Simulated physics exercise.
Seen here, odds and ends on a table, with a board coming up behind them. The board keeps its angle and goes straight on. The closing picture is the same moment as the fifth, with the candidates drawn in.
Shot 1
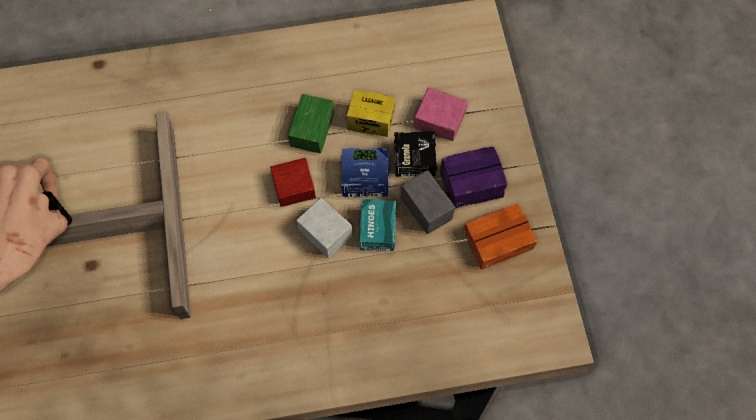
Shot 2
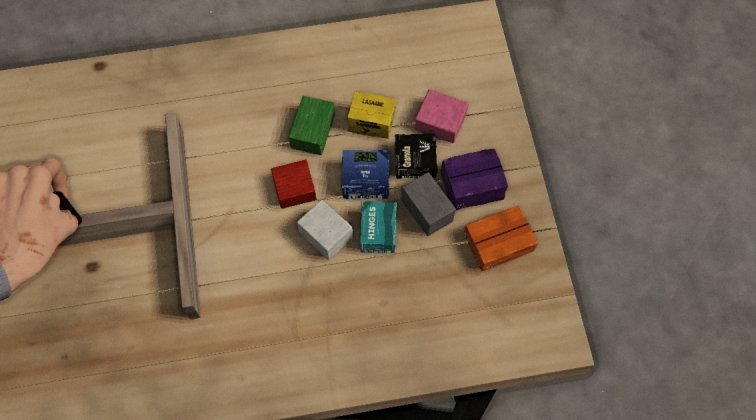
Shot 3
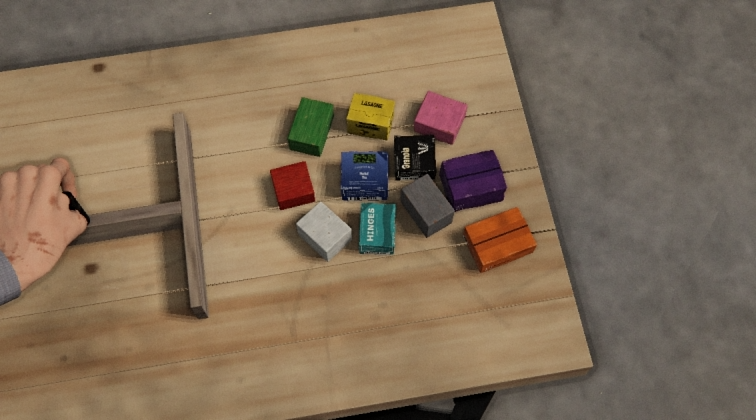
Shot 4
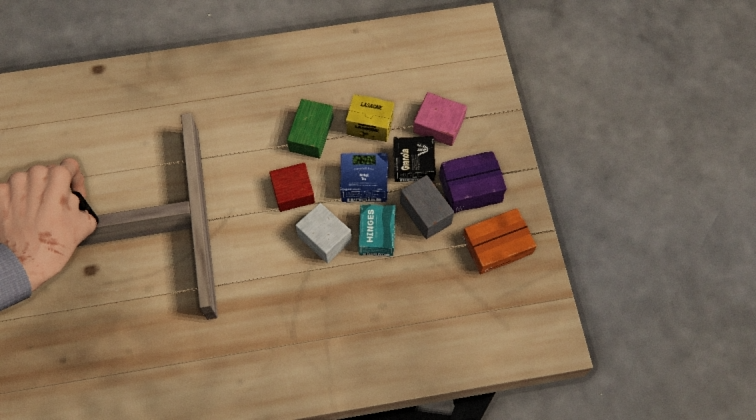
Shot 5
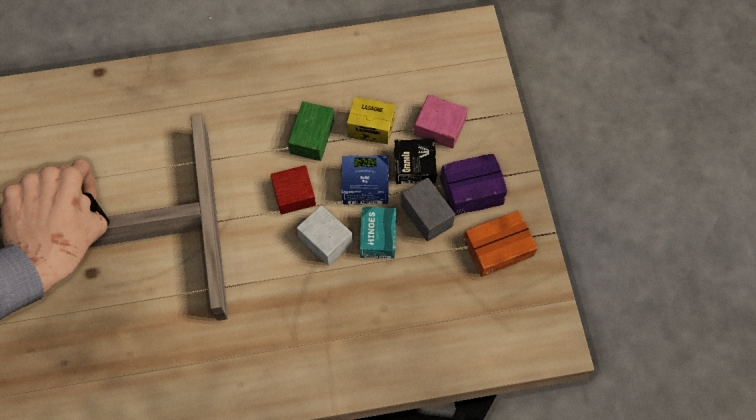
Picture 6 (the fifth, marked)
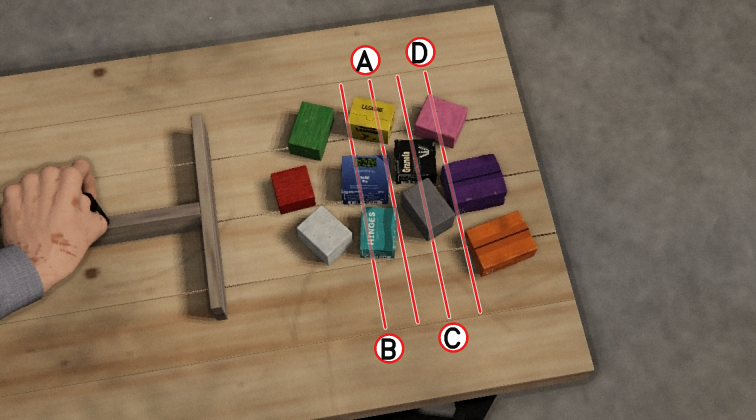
On a wooden table, a hand slid a T-shaped wooden board slowly a short way to the right, toward a cluster of colourful blocks and small boxes, which stayed where they were.
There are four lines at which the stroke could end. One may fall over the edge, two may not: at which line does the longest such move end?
The farthest such stop is C.
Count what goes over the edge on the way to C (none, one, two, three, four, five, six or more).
By then, one.
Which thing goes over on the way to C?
It is the purple box.
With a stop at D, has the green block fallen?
No.
On the marked copy, A at (392, 194); B at (362, 199); C at (422, 190); D at (451, 185).
Taking C. A third of the way, board (284, 194); red block (308, 188); orange box (500, 243).
Two thirds of the way, board (360, 182); purple box (502, 183); black packet (463, 146).
When it is over, board (418, 173); purple box over the edge; black packet (516, 136); one fallen.
As for the rest, A is within the limit but short; B is within the limit but short; D drops four.
